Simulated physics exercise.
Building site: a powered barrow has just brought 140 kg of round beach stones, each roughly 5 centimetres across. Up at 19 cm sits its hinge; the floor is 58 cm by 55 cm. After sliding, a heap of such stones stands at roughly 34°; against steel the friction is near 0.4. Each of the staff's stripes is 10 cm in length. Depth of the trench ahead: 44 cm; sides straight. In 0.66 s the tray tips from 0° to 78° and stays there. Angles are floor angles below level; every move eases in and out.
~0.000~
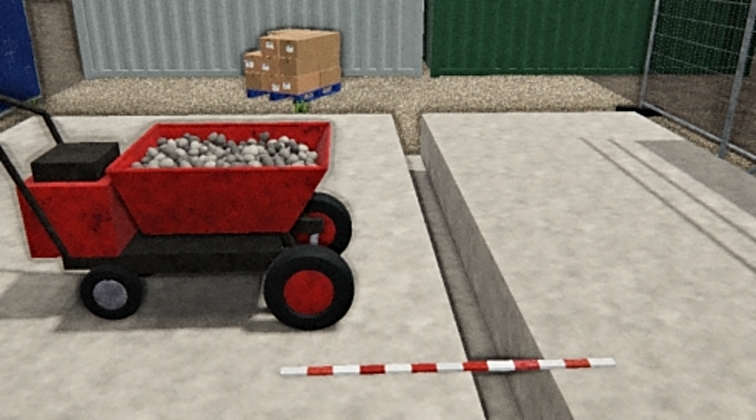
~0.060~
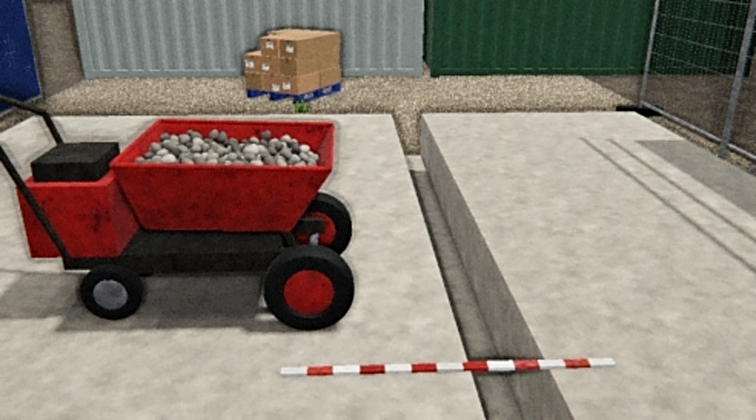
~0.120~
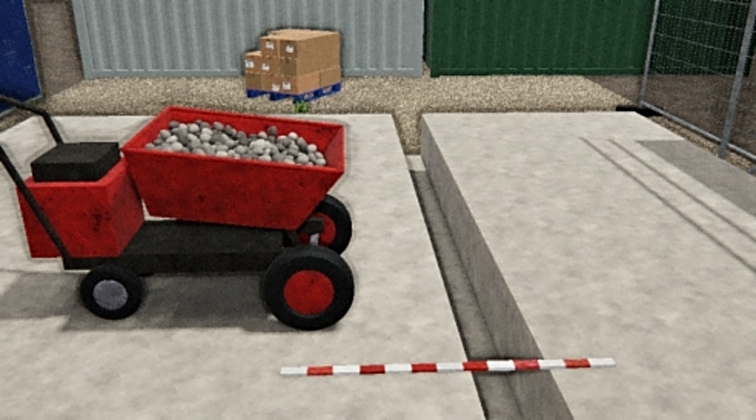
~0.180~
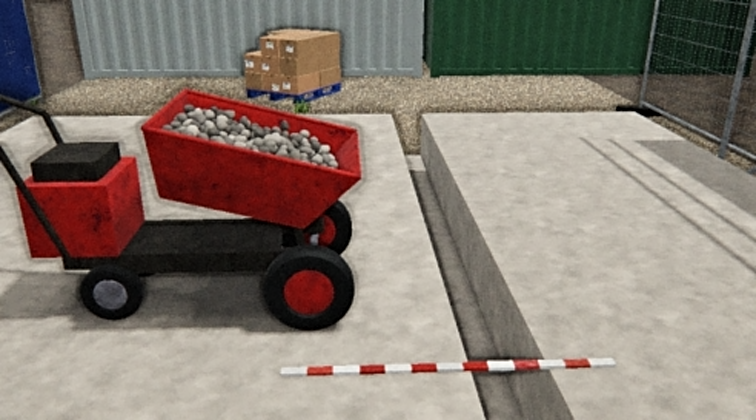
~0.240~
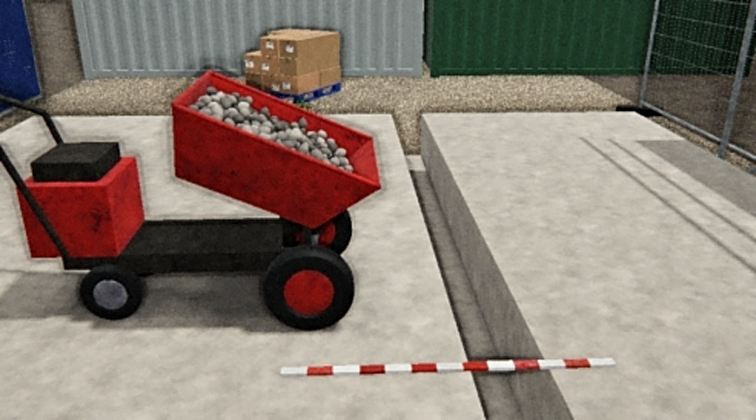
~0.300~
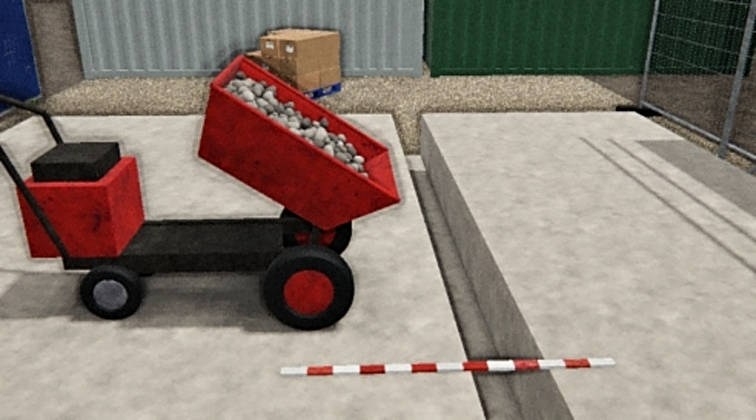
On a concrete yard in front of shipping containers and stacked boxes, a red powered barrow loaded with rounded grey stones stands left of a narrow trench, its tray level. The tray begins to tilt toward the right, its rear end rising steadily over the stationary chassis until it slopes steeply, stones still inside.
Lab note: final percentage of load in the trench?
Approx. 74 %.
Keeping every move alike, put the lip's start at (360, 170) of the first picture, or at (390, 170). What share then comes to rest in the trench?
It comes to about 45 and 25 in a hundred.
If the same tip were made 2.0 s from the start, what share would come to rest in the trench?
I'd put it at some 100 in a hundred.
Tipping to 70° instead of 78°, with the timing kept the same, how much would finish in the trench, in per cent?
About 75 per cent would end up in the trench.
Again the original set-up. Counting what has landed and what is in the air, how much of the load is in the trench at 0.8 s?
45 per cent, give or take.
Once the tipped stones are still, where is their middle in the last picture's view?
About (485, 344).
After 0.5 s the floor is at 66°; 100 % in the tray; the foremost stones are at (430, 228).
After 0.8 s the floor is at 78°; 49 % in the tray, 1 % short of the trench, 47 % in the trench, 2 % past the trench; the foremost stones are at (520, 283).
After 1.1 s the floor is at 78°; 7 % in the tray, 1 % short of the trench, 66 % in the trench, 26 % past the trench; the foremost stones are at (725, 291).
After 3.1 s the floor is at 78°; 0 % in the tray, 74 % in the trench, 26 % past the trench; the foremost stones are past the picture's edge.
